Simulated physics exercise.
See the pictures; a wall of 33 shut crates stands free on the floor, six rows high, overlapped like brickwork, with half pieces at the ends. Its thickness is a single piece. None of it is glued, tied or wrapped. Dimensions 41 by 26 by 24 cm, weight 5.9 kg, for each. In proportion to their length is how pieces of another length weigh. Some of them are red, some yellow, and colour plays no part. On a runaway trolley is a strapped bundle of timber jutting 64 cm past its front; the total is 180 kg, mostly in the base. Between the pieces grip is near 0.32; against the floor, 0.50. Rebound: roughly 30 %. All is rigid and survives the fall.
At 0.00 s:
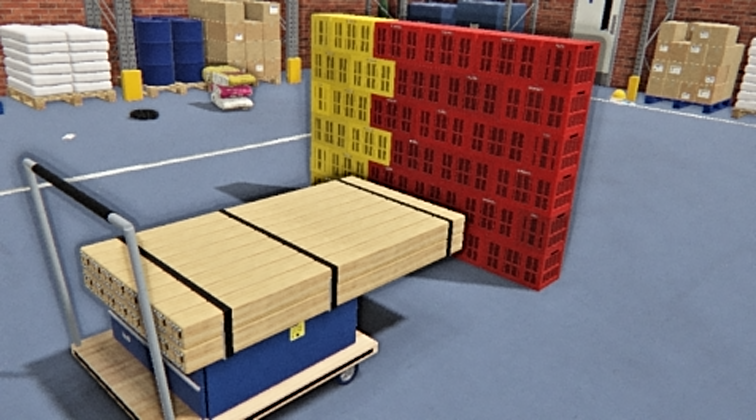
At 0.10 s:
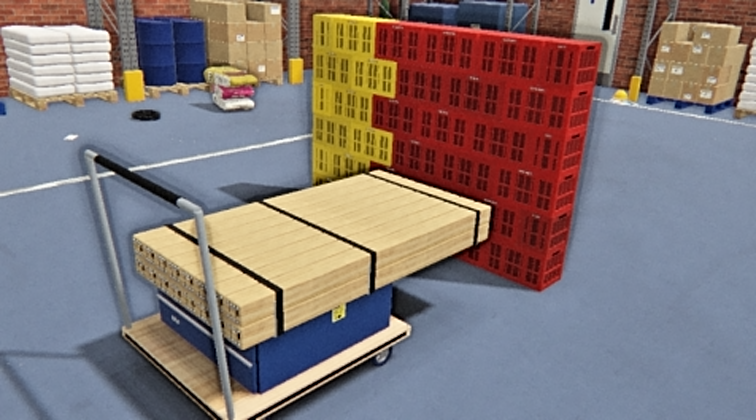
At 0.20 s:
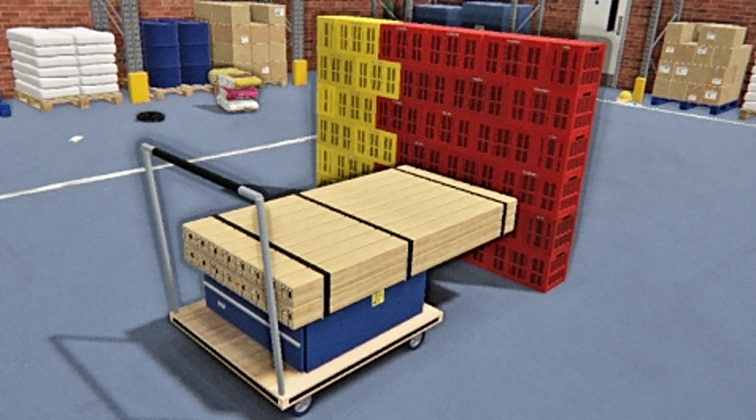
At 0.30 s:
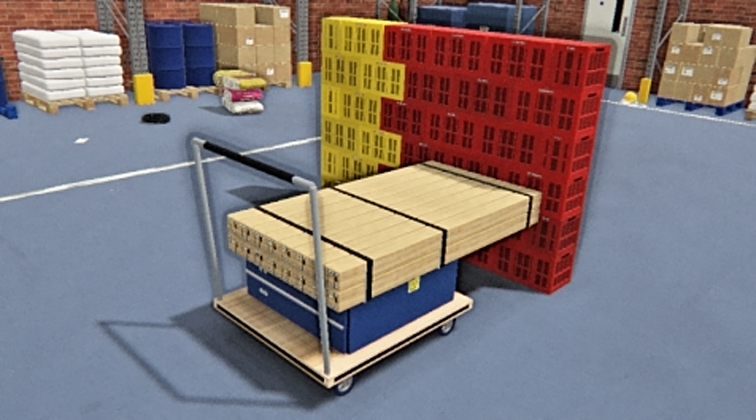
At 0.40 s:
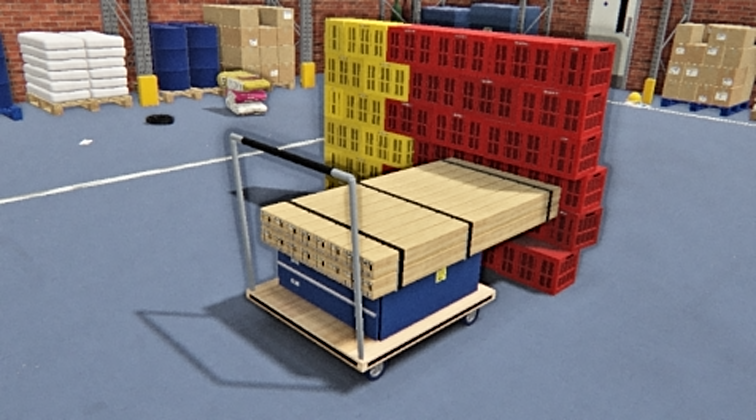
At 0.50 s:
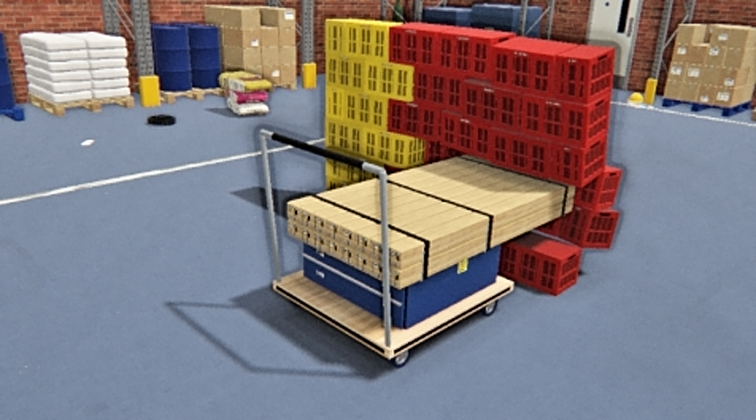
A freestanding wall of red and yellow crates, yellow at the left, stands on the blue-grey floor of a brick-walled warehouse, seen from slightly above. A flatbed trolley carrying strapped timber on a blue box rolls rightward and away from the lower left, while the camera pans a little. The timber's far end pushes into the wall, shoving lower red crates out of line as upper ones shift and tilt slightly.
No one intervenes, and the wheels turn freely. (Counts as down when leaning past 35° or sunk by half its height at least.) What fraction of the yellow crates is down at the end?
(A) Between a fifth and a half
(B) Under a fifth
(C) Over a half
Answer: B.
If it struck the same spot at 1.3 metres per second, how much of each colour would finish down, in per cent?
Yellow 0%, red 80%.
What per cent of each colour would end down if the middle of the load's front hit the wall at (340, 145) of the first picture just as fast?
For yellow it's 80 per cent, for red 10 per cent.
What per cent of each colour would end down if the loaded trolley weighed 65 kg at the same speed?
Yellow 20, red 80 %.
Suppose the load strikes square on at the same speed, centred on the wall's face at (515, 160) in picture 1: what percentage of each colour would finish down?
That hit would leave yellow at 0 and red at 50 per cent down.
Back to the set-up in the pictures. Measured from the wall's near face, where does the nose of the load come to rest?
Looks like around 140 cm beyond, give or take.
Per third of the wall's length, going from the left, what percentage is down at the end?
The left third ends at 0 per cent, the middle at 70 per cent and the right at 80 per cent.
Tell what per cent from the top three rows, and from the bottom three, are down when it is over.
From above it's 50%, from below it's 40%.
Around 0.72 s, load 62 cm past the wall's line, still rolling; none of the 12 yellow crates down (8 of 33 in all colours); top yellow crate unmoved; top red crate tipped 6°.
Around 1.08 s, load 1.00 m past the wall's line, still rolling; none of the 12 yellow crates down (11 of 33 in all colours); top yellow crate displaced 19 mm; top red crate tipped 10°.
Around 1.92 s, load 1.35 m past the wall's line, still rolling; none of the 12 yellow crates down (15 of 33 in all colours); top yellow crate displaced 30 mm; top red crate tipped 48°, 20 cm lower.
Finally (3.2 s), load 1.39 m past the wall's line, stopped; none of the 12 yellow crates down (15 of 33 in all colours); top yellow crate displaced 30 mm; top red crate on its side. That is 0 per cent. Seen by the last camera, middles, top yellow crate near (345, 37), top red crate near (481, 156).
